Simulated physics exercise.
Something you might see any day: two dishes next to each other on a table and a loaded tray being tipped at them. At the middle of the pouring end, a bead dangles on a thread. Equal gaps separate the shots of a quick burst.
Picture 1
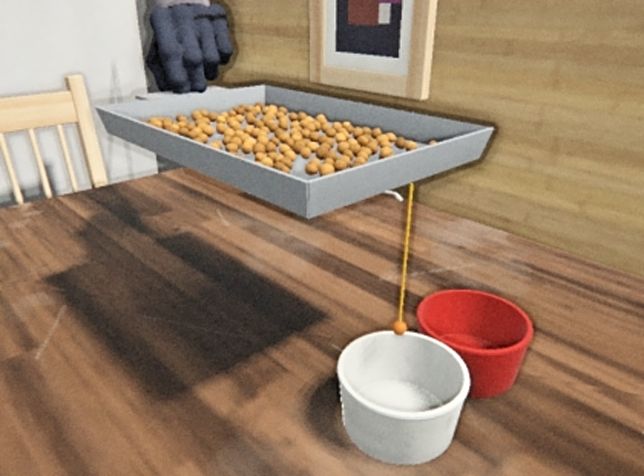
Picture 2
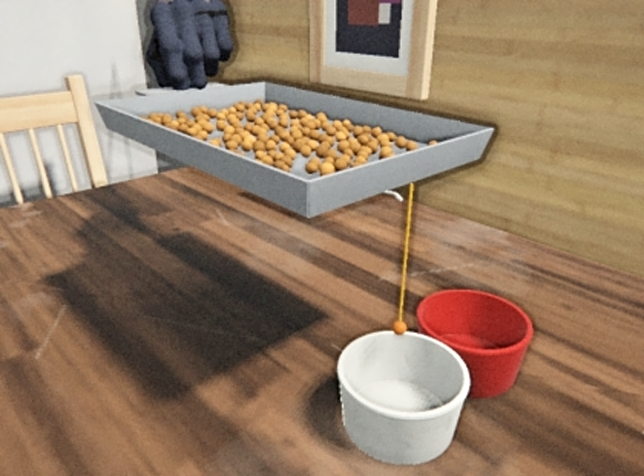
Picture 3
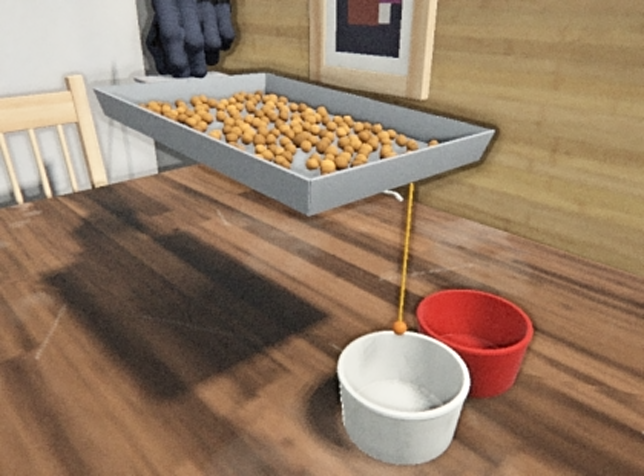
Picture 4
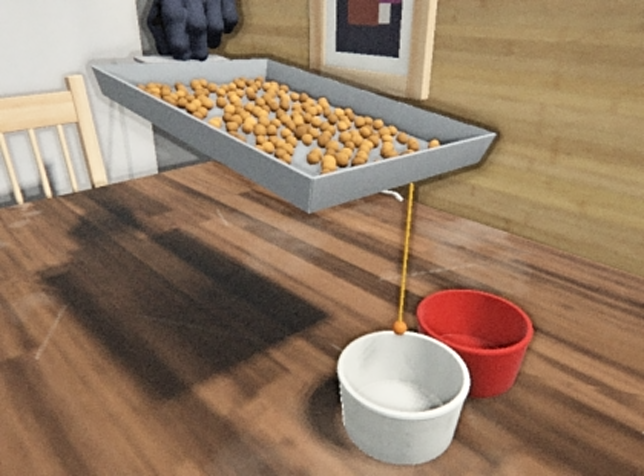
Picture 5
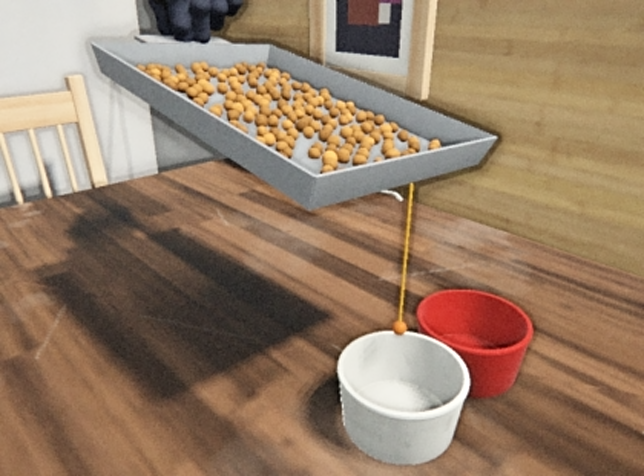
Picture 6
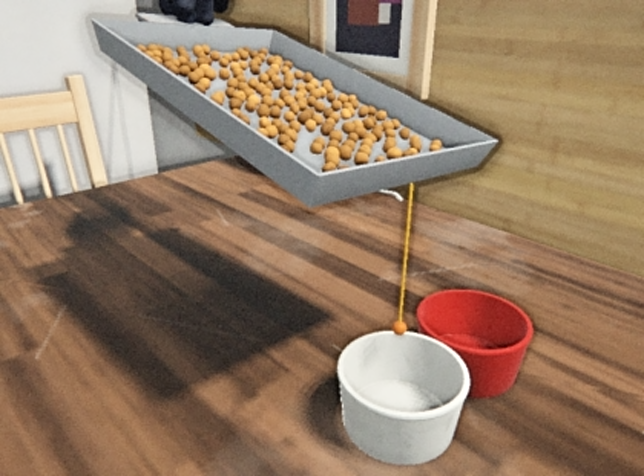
On a wooden table beside a wood-panelled wall, a white dish and a red dish sit below a grey tray of roasted chickpeas, a bead hanging still on its thread. A dark-gloved hand raises the tray's far left end, slowly at first, and the slope grows gently steeper toward the right corner.
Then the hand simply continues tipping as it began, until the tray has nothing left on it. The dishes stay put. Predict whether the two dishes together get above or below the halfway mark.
Above.
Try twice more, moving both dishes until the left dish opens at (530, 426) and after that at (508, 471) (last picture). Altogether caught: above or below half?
Catch, run one: Below the halfway mark; run two: Below the halfway mark.
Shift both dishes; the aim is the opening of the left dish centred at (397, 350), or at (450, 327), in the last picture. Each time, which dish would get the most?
First try: The right-side dish; second try: The left-side dish.
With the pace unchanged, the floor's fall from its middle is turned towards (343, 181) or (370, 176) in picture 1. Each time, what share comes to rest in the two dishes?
For the first aim it is 20 in a hundred, for the second 30 in a hundred.
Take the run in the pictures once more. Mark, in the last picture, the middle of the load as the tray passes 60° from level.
The middle of the pieces sits at roughly (420, 119).
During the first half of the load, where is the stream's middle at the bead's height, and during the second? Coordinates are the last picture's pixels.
First close to (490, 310), next close to (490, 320).
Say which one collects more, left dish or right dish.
The one at right wins.
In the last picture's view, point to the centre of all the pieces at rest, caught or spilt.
Near (482, 365).
Soon after the last picture, tray tipped steeply; nearly all on the tray; a stray few in the air.
A little later, tray tipped past a quarter turn; nearly all on the tray; a small part in the right dish; a stray few outside both; a stray few in the air.
Later still, tray tipped past a quarter turn; a stray few in the left dish; about two thirds in the right dish; about a third outside both.
At rest, tray tipped past a quarter turn; a stray few in the left dish; about two thirds in the right dish; about a third outside both.
